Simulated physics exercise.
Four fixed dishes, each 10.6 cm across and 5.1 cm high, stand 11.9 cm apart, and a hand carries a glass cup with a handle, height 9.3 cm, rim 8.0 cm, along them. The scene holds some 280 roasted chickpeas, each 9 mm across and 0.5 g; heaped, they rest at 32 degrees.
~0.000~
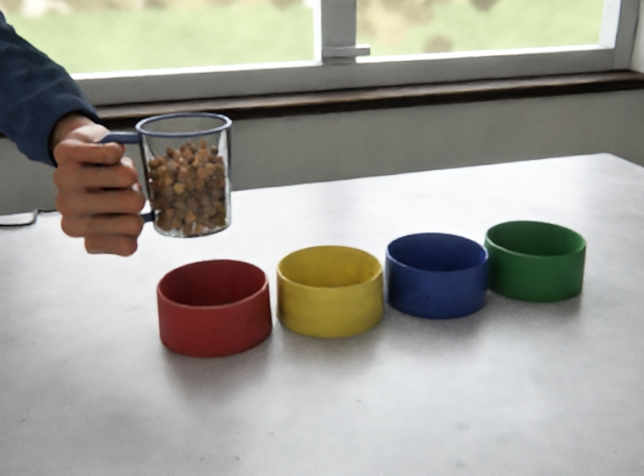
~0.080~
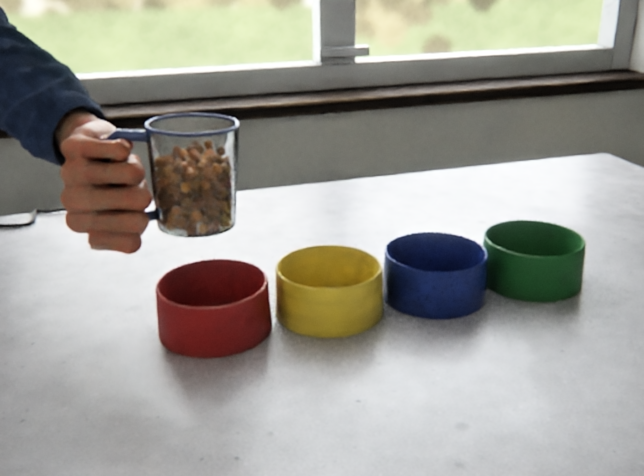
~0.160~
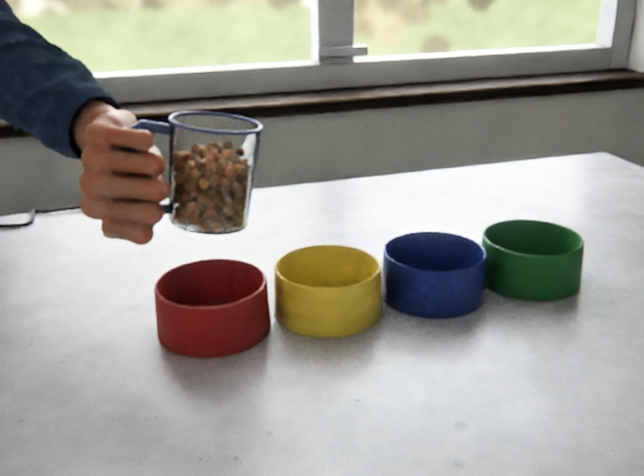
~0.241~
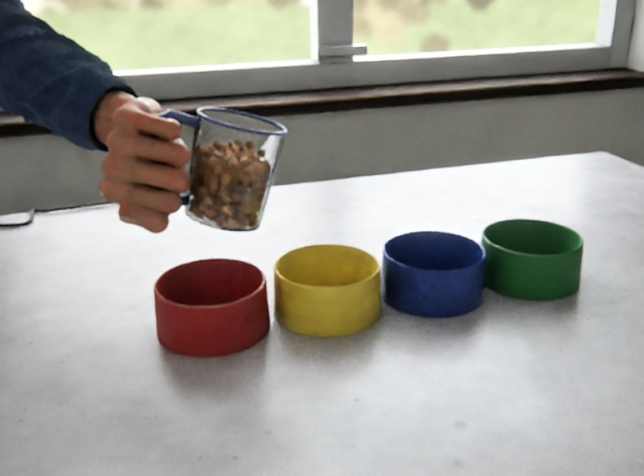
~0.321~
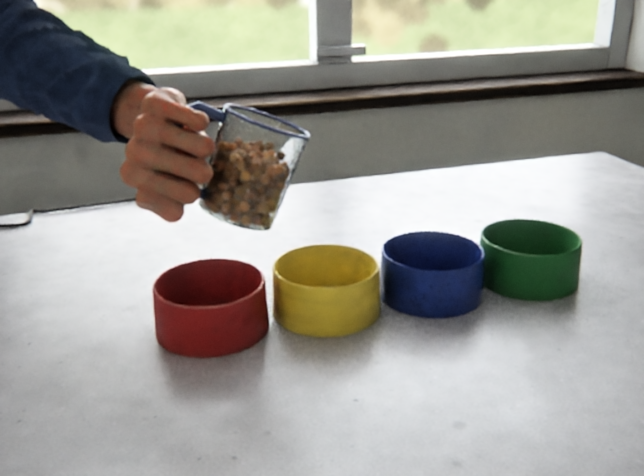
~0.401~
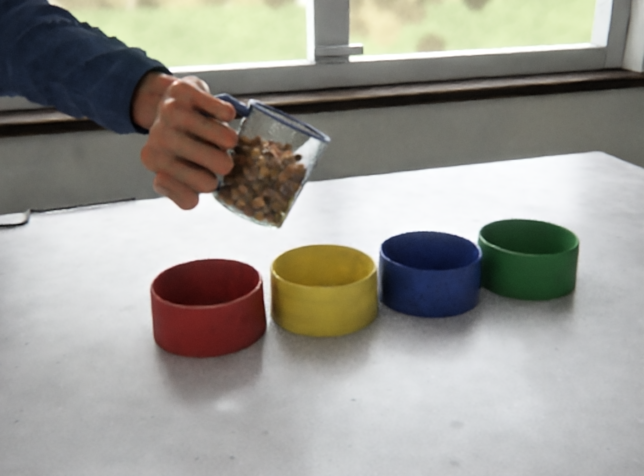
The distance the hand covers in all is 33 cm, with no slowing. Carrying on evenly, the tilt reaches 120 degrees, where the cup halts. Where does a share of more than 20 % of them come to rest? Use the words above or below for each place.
Red: Below; blue: Below; green: Above; yellow: Below; counter: Below.
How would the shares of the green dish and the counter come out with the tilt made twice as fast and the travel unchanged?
That gives green 20 with 10 for the counter.
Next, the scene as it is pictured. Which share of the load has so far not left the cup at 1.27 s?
Somewhere near 100 per cent of the load.
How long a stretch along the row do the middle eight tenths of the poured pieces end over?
I'd put it at close to 7 cm.
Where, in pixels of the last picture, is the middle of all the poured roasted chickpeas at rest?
(535, 259).
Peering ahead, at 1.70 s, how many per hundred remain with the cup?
About 5 per cent.
Then, at 0.92 s, tilt 72 degrees; cup holds 100 %.
Then, at 1.27 s, tilt 101 degrees; cup holds 100 %.
After 1.70 s, tilt 120 degrees; cup holds 5 %, green 90 %.
At rest (2.3 s), red 0 %, blue 0 %, green 95 %, yellow 0 %, counter 5 %.
